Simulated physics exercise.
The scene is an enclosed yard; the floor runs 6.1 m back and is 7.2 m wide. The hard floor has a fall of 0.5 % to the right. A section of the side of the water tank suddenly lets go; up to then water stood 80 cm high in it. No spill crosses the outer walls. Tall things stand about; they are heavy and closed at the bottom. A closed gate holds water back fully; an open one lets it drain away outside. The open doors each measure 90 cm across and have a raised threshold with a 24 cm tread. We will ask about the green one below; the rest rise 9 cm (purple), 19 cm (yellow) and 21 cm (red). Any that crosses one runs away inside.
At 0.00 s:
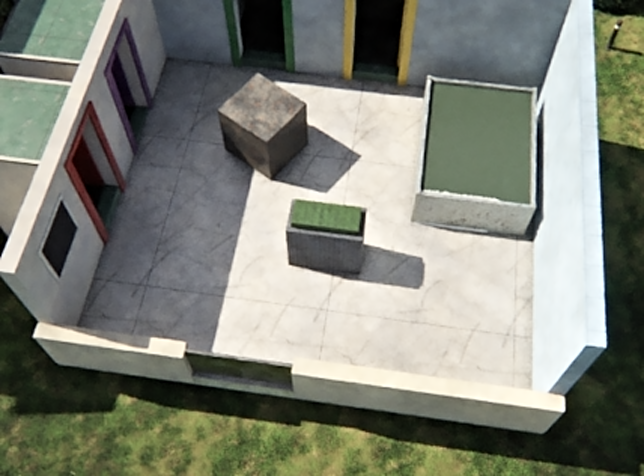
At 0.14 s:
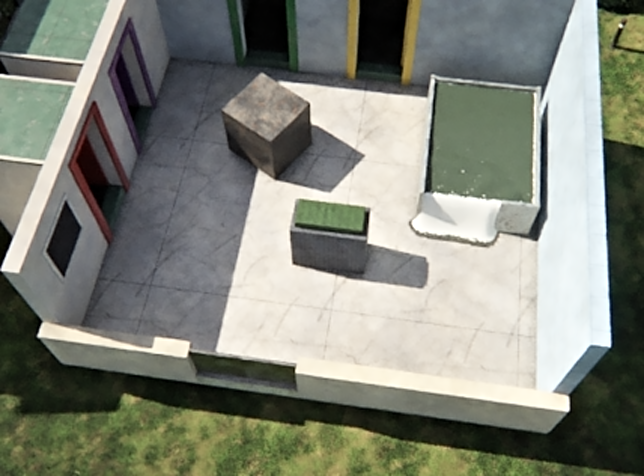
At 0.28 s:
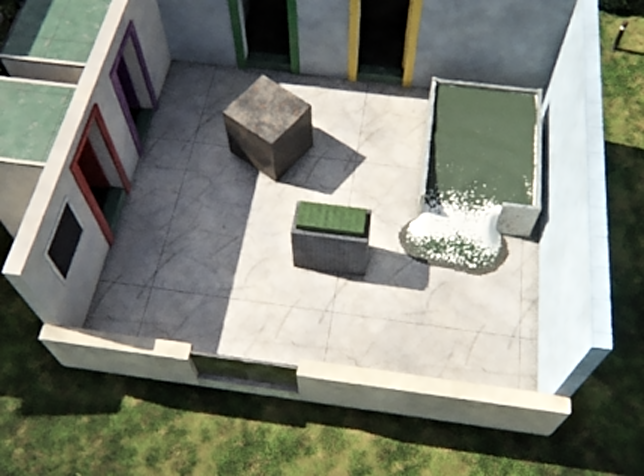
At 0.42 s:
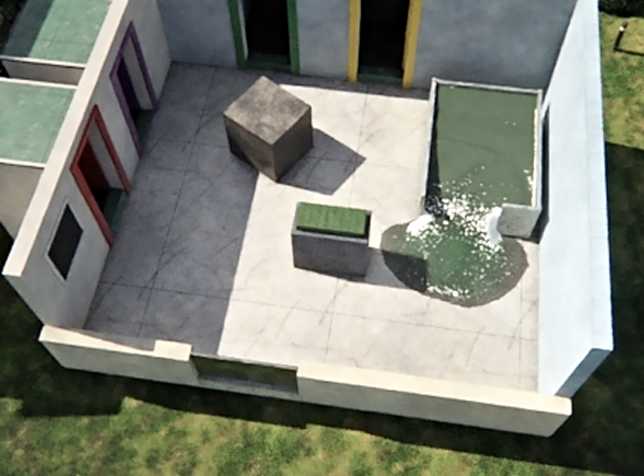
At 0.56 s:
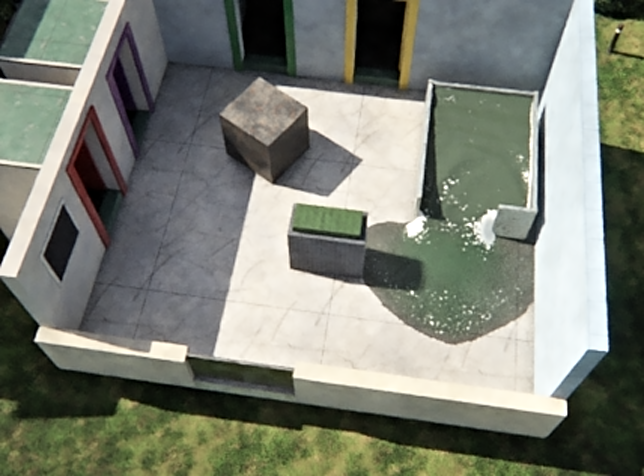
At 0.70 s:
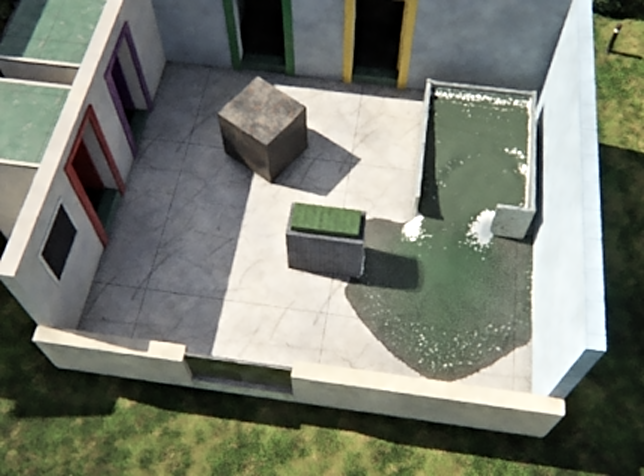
The footage shows a walled yard with blocks and coloured doorways, where the near side of a full water tank gives way and greenish water gushes out, spreading across the pale floor past the planter toward the front wall.
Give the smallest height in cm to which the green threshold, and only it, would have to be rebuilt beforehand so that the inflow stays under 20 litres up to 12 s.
Roughly 8.5 cm.
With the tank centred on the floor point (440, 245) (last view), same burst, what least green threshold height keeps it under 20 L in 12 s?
You'd need some 10.5 cm.
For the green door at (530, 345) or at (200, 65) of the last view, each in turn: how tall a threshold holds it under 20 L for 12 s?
Roughly 24 cm for the first and 13.0 cm for the second.
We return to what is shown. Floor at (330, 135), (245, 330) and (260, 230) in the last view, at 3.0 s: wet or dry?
First bone-dry, second wet through, third bone-dry.
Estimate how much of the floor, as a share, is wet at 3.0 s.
Around 40 per cent of the free floor.
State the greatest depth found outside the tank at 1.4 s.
46 cm.
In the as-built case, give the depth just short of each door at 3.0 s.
Door by door in centimetres - purple 0, yellow 0, red 0, green 0.
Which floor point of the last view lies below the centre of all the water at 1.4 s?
The water is centred near (457, 221).
After 1.4 s water covers 25 % of the floor, deepest (46 cm) near (521, 412); it has not reached the green door.
After 3.0 s water covers 40 % of the floor, deepest (32 cm) near (426, 398); it has not reached the green door.
After 12.0 s water covers 100 % of the floor, deepest (14 cm) near (397, 231); 10 cm at the green door, 0 litres in over its 21 cm threshold.
At the green door as built, the water arrived by 6.3 s and peaked near 12 cm at 10.8 s.
With a threshold of 7 cm, 41 litres would have come in within the 12 s; with 9.5 cm, 13 litres. So under 20 litres takes about 8.5 cm.
